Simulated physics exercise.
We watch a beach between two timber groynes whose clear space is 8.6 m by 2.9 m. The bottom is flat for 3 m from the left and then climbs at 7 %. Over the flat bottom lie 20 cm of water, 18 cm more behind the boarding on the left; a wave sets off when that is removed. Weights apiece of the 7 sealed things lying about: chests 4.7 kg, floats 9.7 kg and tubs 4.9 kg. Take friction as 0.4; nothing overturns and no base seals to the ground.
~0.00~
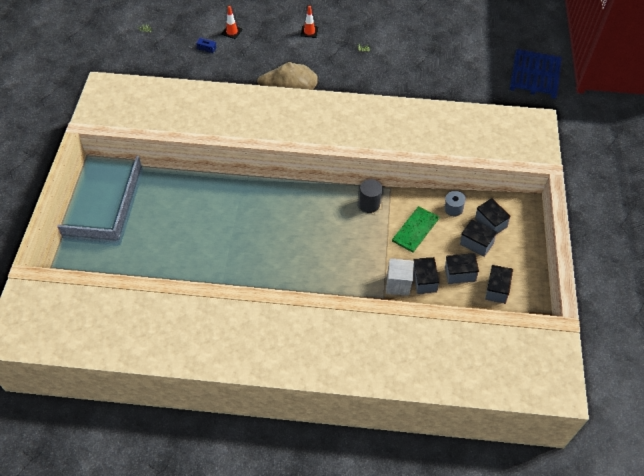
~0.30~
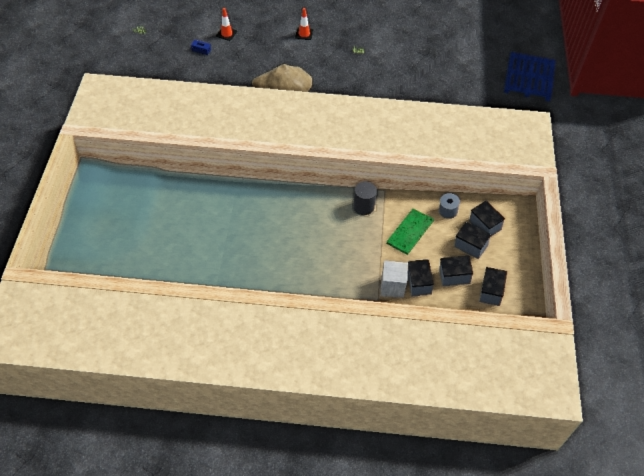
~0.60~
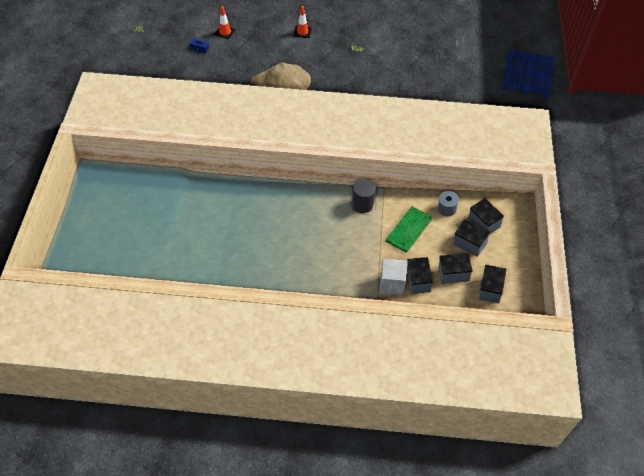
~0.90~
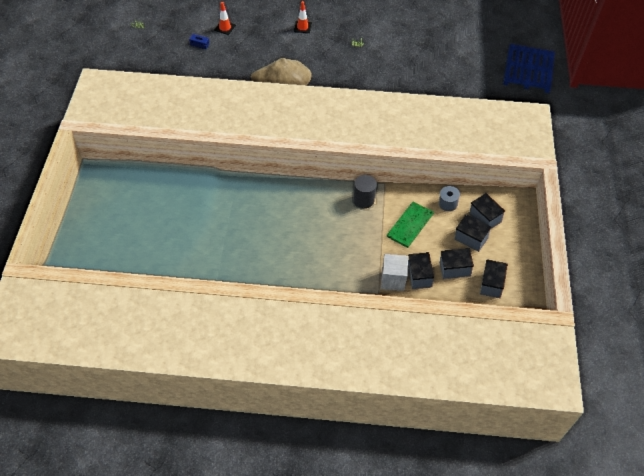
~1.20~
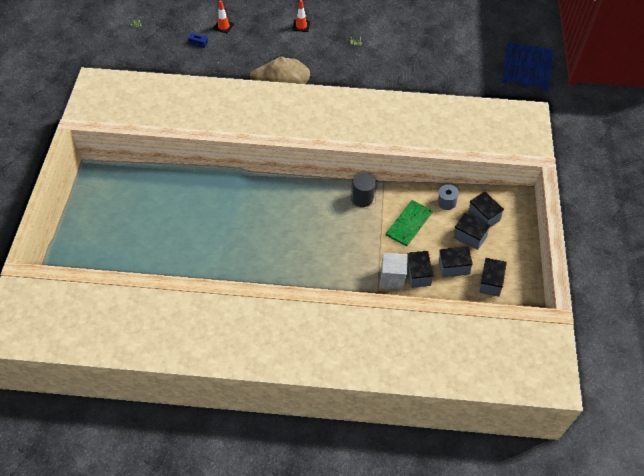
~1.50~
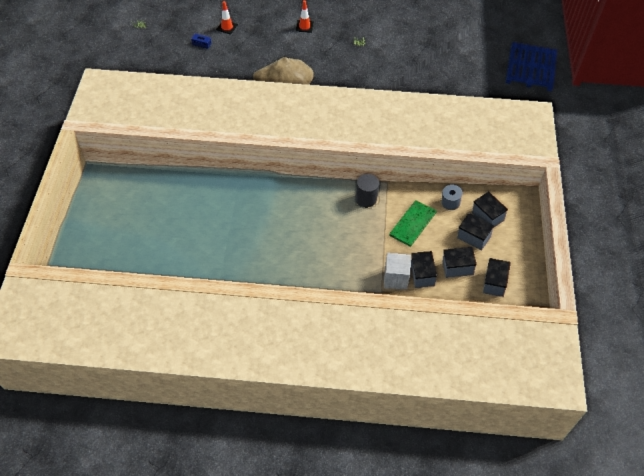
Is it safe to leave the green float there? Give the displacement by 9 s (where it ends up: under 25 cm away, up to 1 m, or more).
Green float gets carried off.
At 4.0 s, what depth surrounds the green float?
About 3 cm.
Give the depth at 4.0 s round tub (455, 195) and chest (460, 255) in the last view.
About 0 and 0 cm.
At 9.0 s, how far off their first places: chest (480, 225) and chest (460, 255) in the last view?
In that order: 0 cm, 0 cm.
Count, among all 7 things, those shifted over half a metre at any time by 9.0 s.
I count 1.
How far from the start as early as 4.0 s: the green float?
About 5 cm.
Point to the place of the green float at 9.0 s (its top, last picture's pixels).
Around (314, 234).
After 2.1 s the green float is near (413, 222), 0.0 m from its start, aground; 0 afloat.
After 4.0 s the green float is near (415, 222), 0.0 m from its start, aground; 0 afloat.
After 6.3 s the green float is near (402, 223), 0.2 m from its start, afloat; 1 afloat.
After 9.0 s the green float is near (314, 234), 1.8 m from its start, afloat; 1 afloat.
